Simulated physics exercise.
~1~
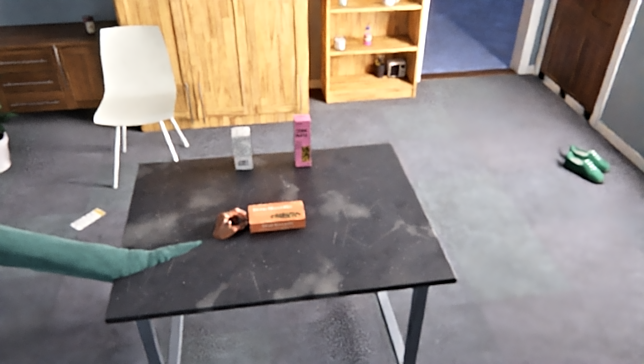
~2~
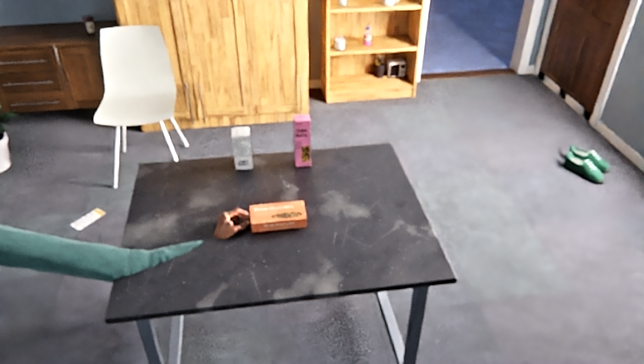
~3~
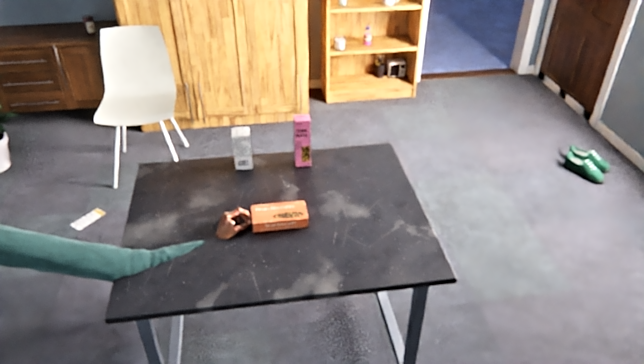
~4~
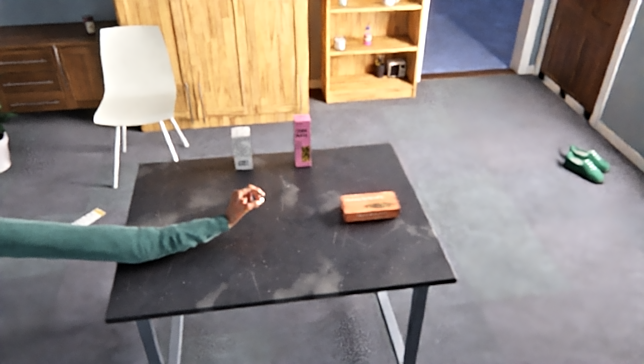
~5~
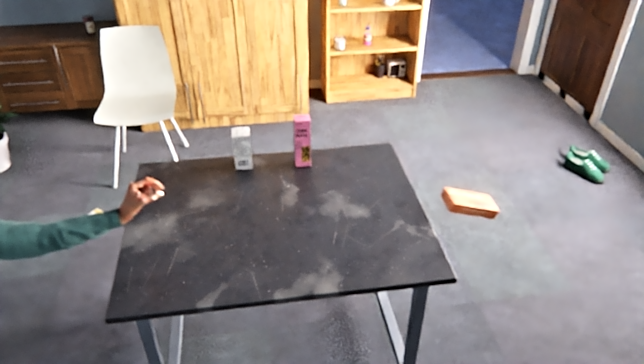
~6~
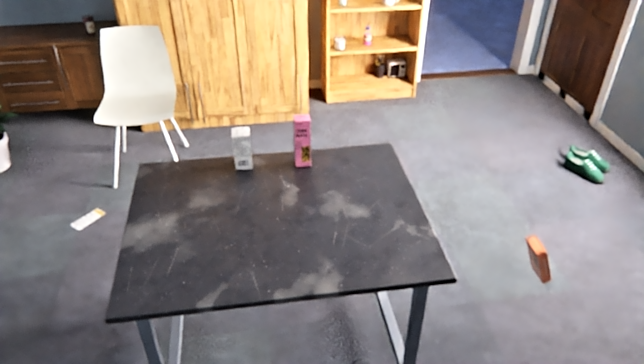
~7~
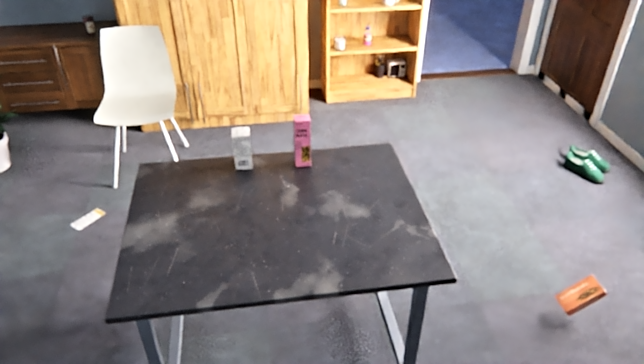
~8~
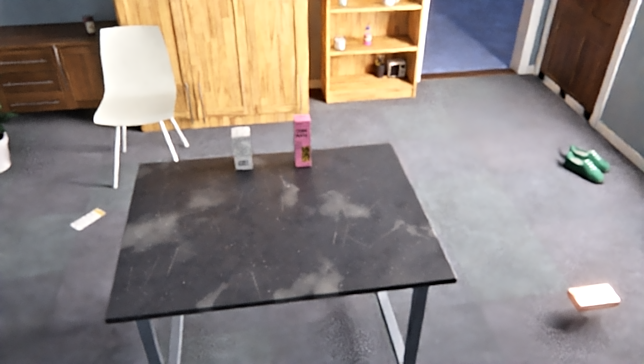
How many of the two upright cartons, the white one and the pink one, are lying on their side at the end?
None of them are. Both the white carton and the pink carton are still standing upright on the table.
In a room with a dark table, a hand sending an orange packet sliding right, off the edge and tumbling through the air.
